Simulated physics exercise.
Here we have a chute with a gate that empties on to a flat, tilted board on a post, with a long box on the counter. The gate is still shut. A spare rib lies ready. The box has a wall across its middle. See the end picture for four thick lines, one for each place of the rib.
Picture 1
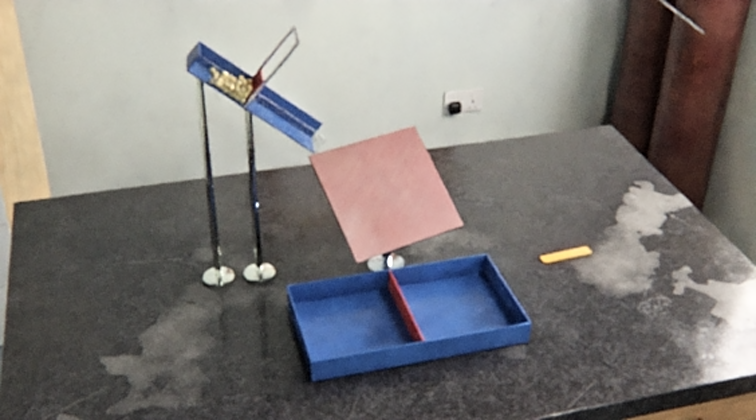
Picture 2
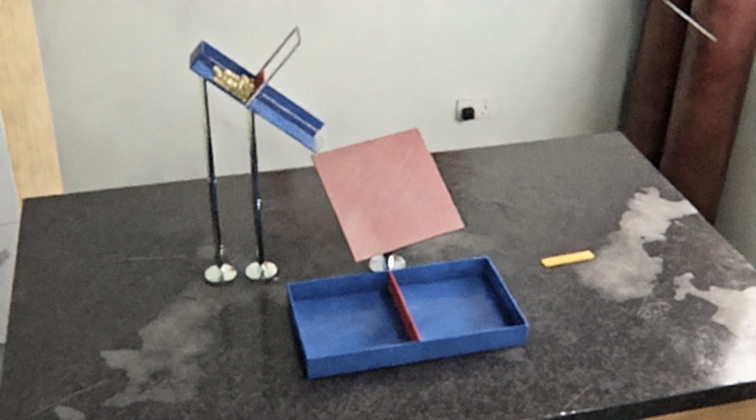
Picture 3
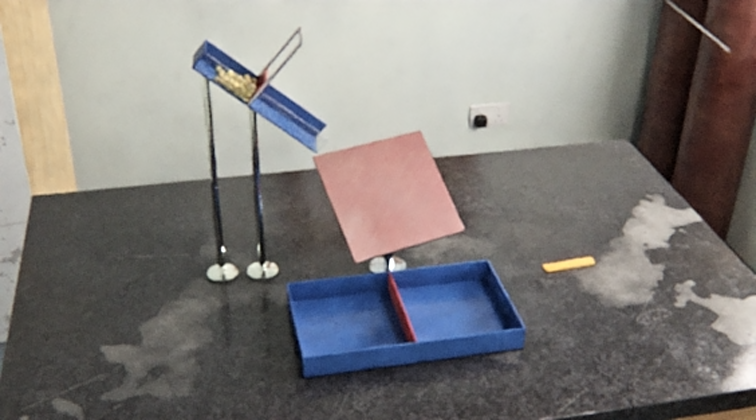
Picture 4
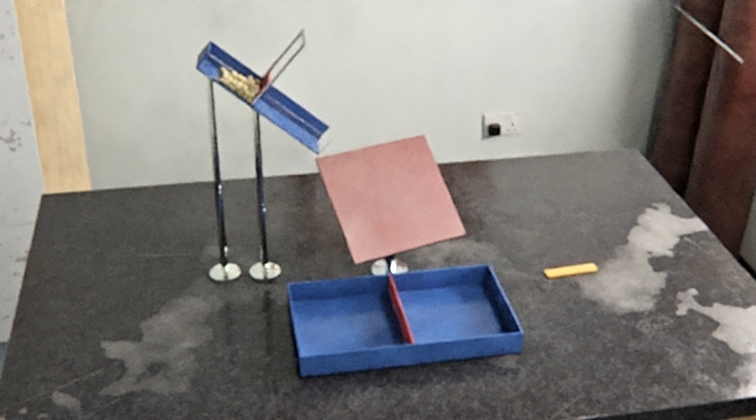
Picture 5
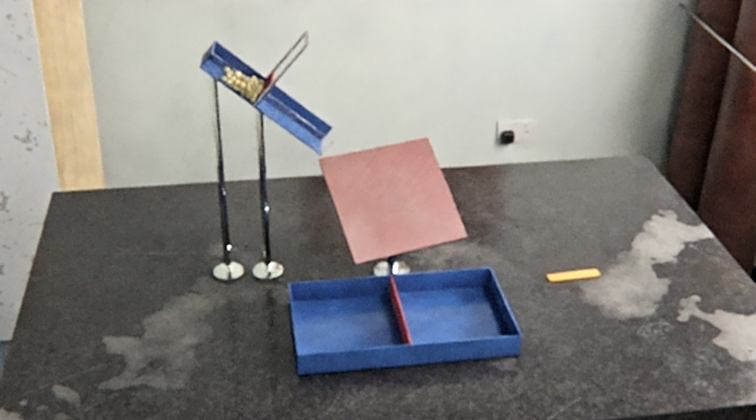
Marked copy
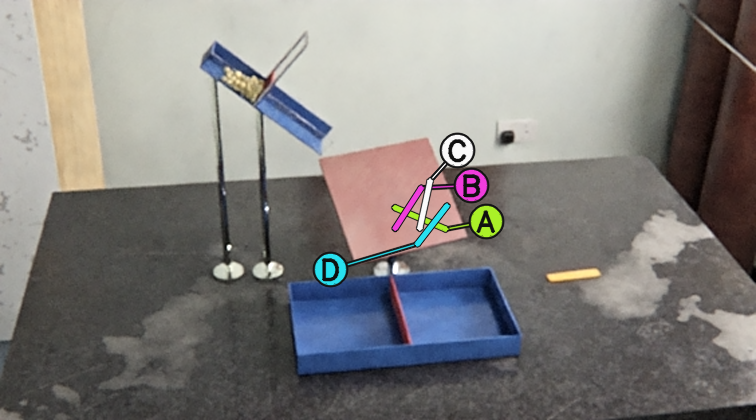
The camera drifted slightly around a dark counter, where nothing else moved: a pale load stayed behind the gate of a sloping blue chute, near a tilted reddish board and a divided blue box.
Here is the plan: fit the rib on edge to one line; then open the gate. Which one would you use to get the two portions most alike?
Go for B.
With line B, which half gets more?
Left.
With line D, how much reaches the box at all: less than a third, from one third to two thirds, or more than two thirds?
It is more than two thirds.
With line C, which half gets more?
Right.
On the marked copy, line A from (394, 207) to (445, 229); line B from (421, 187) to (395, 228); line C from (430, 180) to (419, 228); line D from (446, 205) to (417, 244).
With A, of what is caught, only a few in the left half, all but a few in the right.
With B, of what is caught, close to two thirds in the left half, close to a third in the right.
With C, of what is caught, only a few in the left half, all but a few in the right.
With D, of what is caught, a small share in the left half, all but a few in the right.
